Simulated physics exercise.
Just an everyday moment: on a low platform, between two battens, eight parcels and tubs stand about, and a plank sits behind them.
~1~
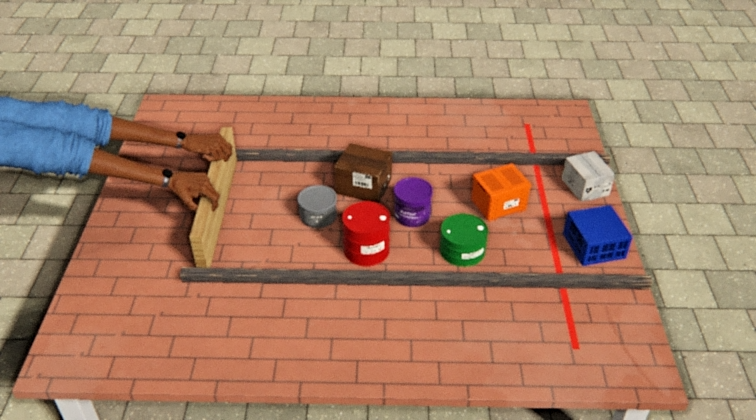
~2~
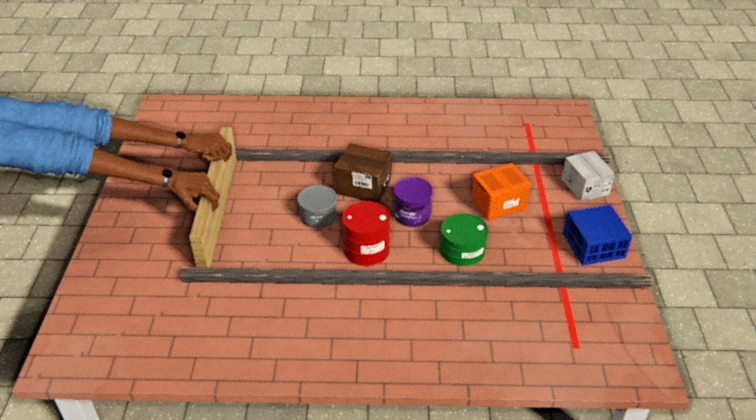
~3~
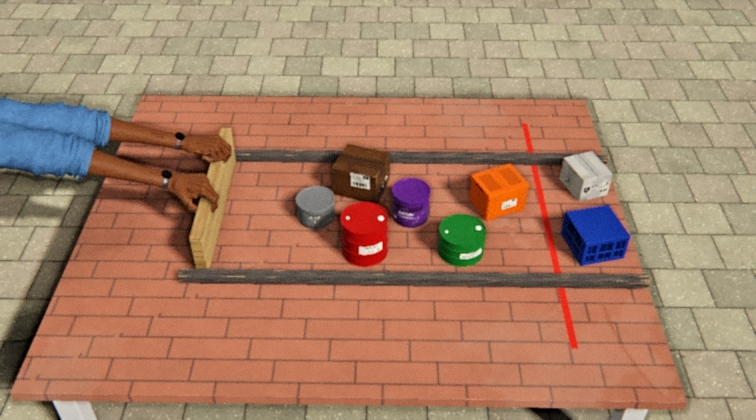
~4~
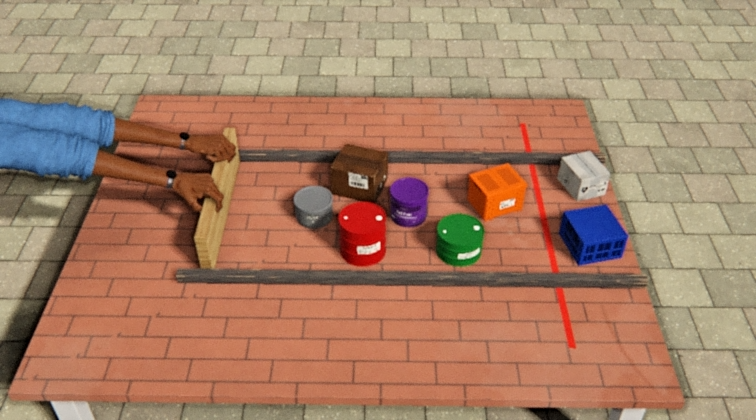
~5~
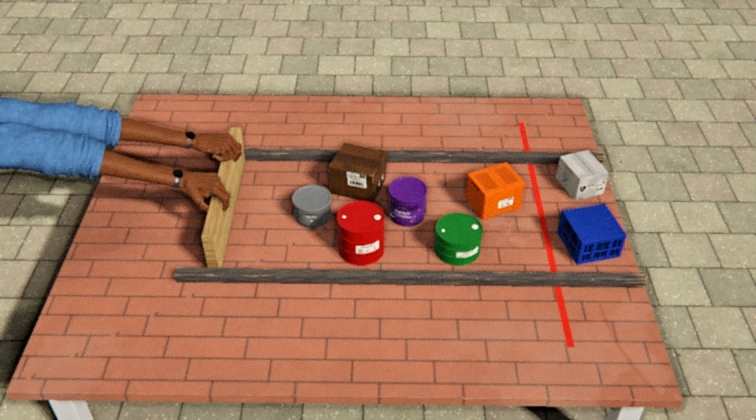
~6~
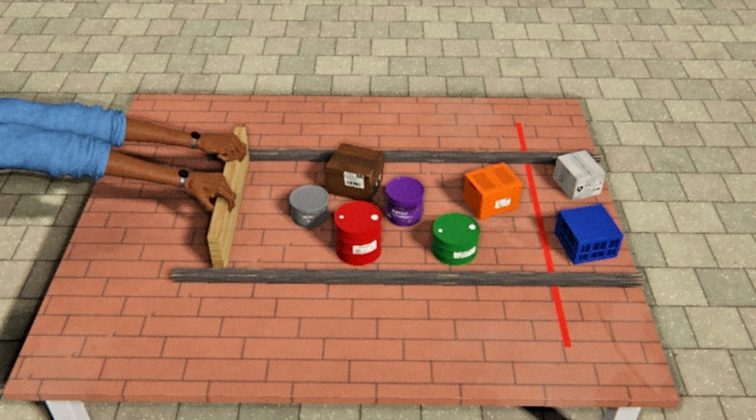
Two hands easing a wooden plank slightly rightward between dark battens, while the colourful parcels and tubs ahead of it stay put.
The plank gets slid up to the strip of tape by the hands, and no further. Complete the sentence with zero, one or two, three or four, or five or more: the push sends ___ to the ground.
The push sends one or two to the ground.
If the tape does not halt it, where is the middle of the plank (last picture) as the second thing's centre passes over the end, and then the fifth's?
It sits near (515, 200), and then near (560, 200).
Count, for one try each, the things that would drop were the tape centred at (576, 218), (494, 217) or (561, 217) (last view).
Counts per try, in order: 5 / 0 / 4.
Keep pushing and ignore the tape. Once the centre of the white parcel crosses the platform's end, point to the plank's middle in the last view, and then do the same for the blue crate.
Points: About (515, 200) and about (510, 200).
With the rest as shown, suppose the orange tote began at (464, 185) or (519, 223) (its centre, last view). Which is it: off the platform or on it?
It keeps its place, then keeps its place.
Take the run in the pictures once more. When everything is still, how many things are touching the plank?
That makes 3.
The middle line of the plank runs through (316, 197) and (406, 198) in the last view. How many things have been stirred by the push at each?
First position 1; second position 6.
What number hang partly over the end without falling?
My count gives 2.
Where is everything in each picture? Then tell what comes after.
In the first frame, white parcel (588, 177); blue crate (597, 235); orange tote (500, 193); plank (216, 196); tape (548, 218).
In the second frame, blue crate (597, 235); green canister (464, 240).
In the third frame, orange tote (498, 193); plank (215, 196).
In the fourth frame, white parcel (583, 176); brown parcel (360, 174).
In the fifth frame, blue crate (591, 234); red canister (361, 233).
In the sixth frame, white parcel (579, 175); blue crate (588, 234); orange tote (492, 192); plank (231, 196); tape (539, 217).
Soon after, none off yet; white parcel at rest near (579, 175); blue crate at rest near (588, 234); orange tote at rest near (492, 192).
After that, none off yet; white parcel at rest near (579, 175); blue crate at rest near (588, 234); orange tote displaced a little near (498, 191).
And then, none off yet; white parcel moving near (582, 174); blue crate displaced a little near (599, 233); orange tote displaced about its own width near (545, 184).
In the end, the number that fall off is one or two; gone, blue crate and white parcel.
